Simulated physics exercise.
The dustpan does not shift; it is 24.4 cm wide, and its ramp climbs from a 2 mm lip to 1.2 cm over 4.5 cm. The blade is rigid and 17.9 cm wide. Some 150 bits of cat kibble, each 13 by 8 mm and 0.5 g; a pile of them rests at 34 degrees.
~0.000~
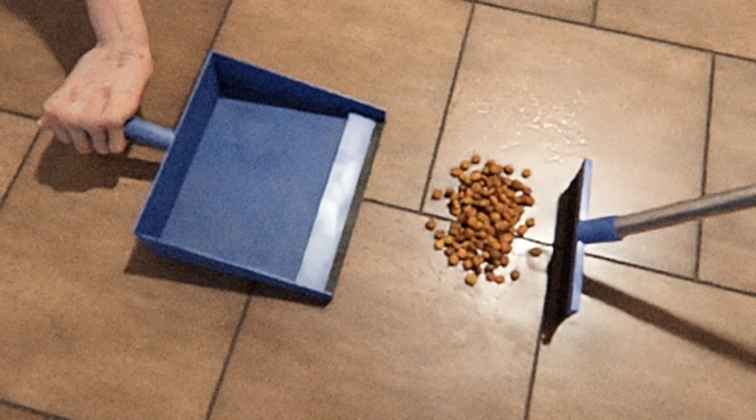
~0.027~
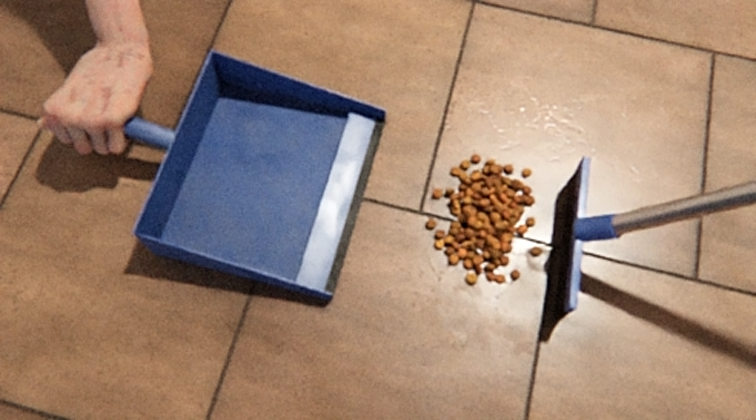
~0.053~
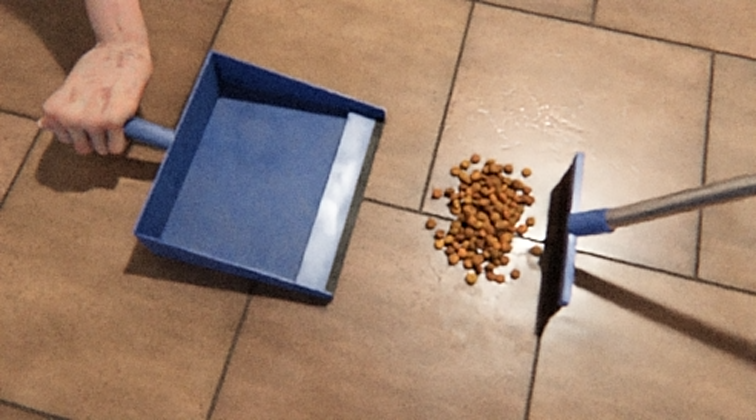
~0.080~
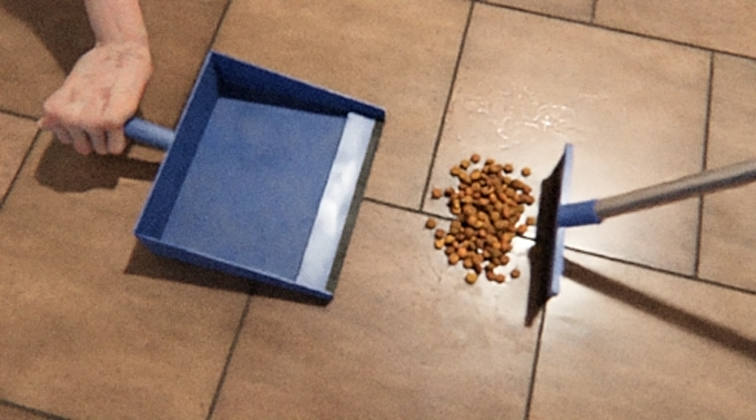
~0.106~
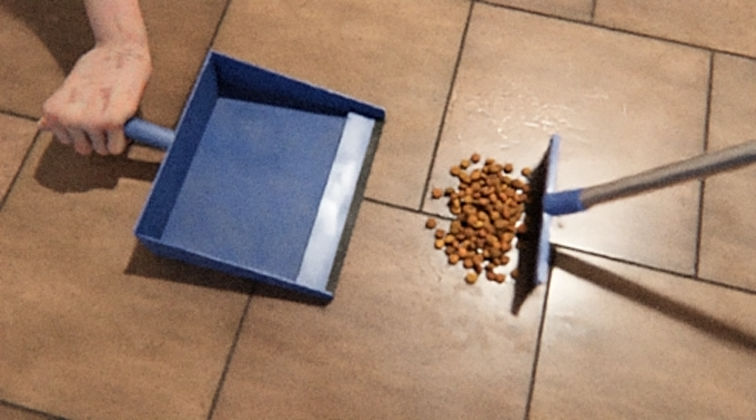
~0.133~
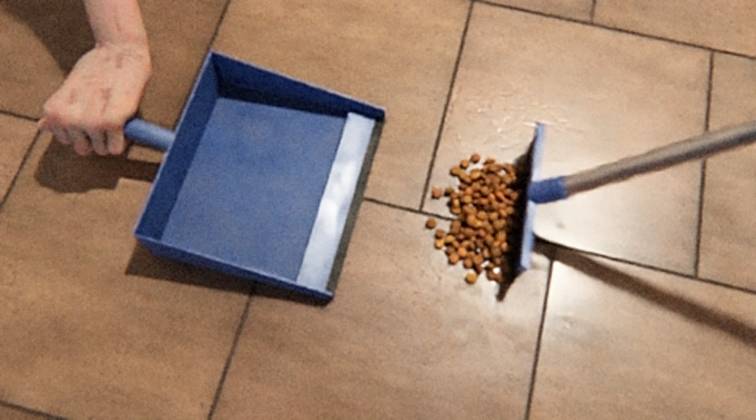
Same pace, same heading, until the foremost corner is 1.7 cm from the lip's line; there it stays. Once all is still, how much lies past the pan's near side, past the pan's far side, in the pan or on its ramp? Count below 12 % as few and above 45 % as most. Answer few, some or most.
Past the pan's near side: Few; past the pan's far side: Some; in the pan or on its ramp: Some.
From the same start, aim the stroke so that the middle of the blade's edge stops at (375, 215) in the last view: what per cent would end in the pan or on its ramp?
Some 55 per cent.
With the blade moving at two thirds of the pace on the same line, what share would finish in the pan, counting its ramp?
Then about 20 per cent.
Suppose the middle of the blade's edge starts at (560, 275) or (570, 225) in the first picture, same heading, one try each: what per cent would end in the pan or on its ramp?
About 35 and 15 per cent.
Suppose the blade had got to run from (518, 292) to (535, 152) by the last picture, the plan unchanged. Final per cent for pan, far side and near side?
Pan 55, far 5, near 0.
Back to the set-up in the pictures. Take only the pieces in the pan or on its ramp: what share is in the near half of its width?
About 10 per cent.
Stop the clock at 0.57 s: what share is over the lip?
About 25 per cent by then.
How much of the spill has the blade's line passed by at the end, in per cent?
Some 25 per cent.
Then, at 0.26 s, middle of the blade 10 cm from the lip; 0 % over the lip, far side 5 %, near side 0 %.
Then, at 0.35 s, middle of the blade 4 cm from the lip; 0 % over the lip, far side 15 %, near side 0 %.
Then, at 0.57 s, middle of the blade 2 cm from the lip; 25 % over the lip, far side 20 %, near side 0 %.
By 1.0 s all is still; near side 0 %, far side 20 %, pan 25 %, in front of the lip or behind the blade 55 %.
